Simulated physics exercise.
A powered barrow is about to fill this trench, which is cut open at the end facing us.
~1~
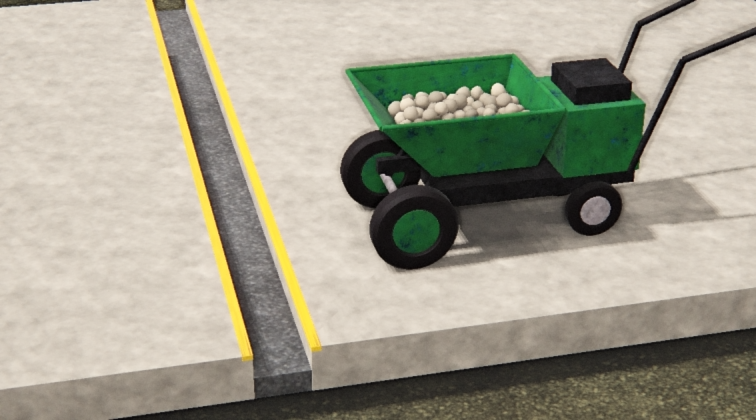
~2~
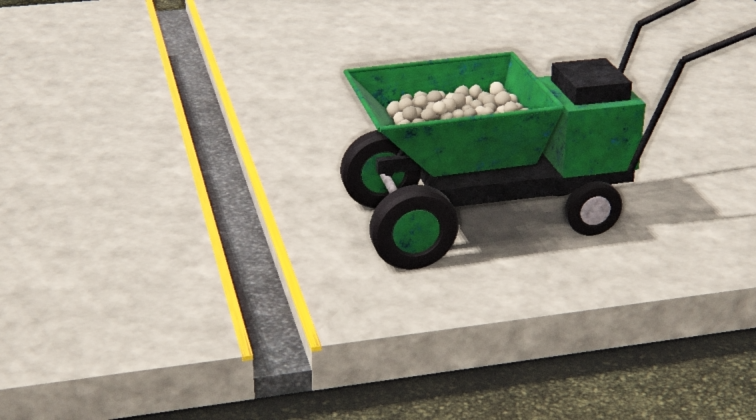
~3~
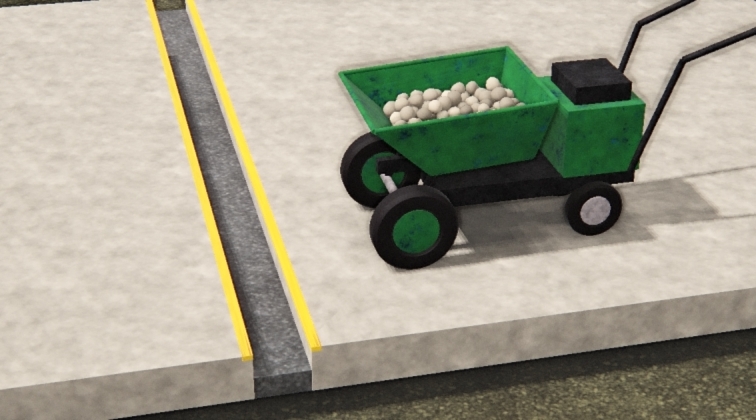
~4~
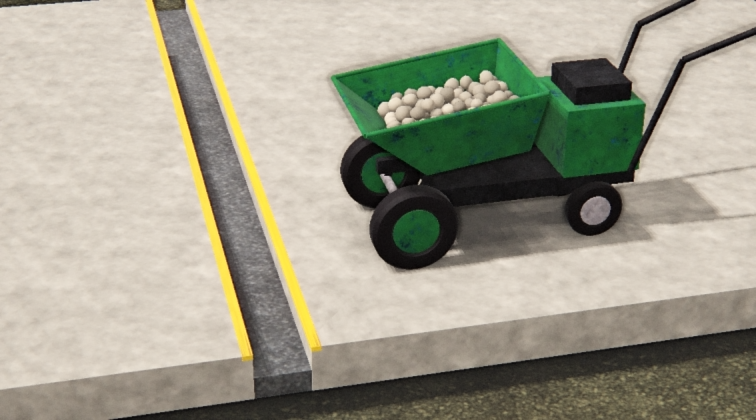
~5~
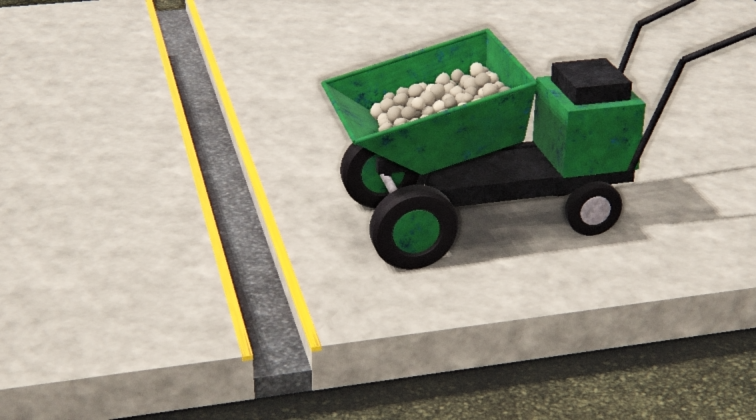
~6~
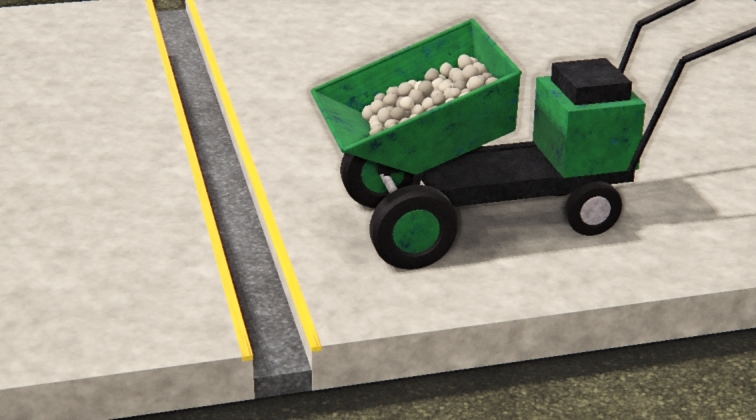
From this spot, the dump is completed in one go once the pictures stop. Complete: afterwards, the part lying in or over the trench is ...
... the majority.
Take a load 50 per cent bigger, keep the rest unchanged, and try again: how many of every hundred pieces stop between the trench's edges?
Close to 70 in a hundred.
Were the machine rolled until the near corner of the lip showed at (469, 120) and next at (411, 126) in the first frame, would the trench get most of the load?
Try one: The lesser share. Try two: The greater share.
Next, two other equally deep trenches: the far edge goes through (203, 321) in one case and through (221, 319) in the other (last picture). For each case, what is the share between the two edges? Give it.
Result, try 1: 100 in a hundred; try 2: 90 in a hundred.
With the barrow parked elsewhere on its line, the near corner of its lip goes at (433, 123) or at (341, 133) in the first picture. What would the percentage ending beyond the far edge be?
I'd put it at around 0 percent the first time and 70 percent the second.
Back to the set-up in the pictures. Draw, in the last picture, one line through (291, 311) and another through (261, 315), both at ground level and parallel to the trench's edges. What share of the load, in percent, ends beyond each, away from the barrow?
The first comes to 90 %, the second to 40 %.
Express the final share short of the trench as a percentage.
Estimate: Around 5 per cent.
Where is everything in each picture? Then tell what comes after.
In the first frame, lip of the skip (382, 129), level; top of the load (459, 117), river pebbles; first edge of the trench (303, 308); far edge (237, 317), the trench under half as wide as the skip, and about half as deep as wide.
In the second frame, lip of the skip (380, 129), level; top of the load (468, 112).
In the third frame, lip of the skip (374, 132), tipped barely; top of the load (464, 109).
In the fourth frame, lip of the skip (366, 136), tipped a little; top of the load (479, 101).
In the fifth frame, lip of the skip (355, 142), tipped a little; top of the load (486, 94).
In the sixth frame, lip of the skip (344, 151), tipped clearly; top of the load (474, 86); first edge of the trench (303, 308); far edge (237, 317).
Just after the last frame, skip tipped steeply; every one in the skip.
A moment on, skip tipped right over; roughly two thirds in the skip; just a few short of the trench; roughly a third in or heaped over the trench; just a few falling.
Further on, skip tipped right over; just a few in the skip; about a tenth short of the trench; the larger part in or heaped over the trench; about a tenth beyond it.
When it is over, skip tipped right over; about a tenth short of the trench; the larger part in or heaped over the trench; about a tenth beyond it.
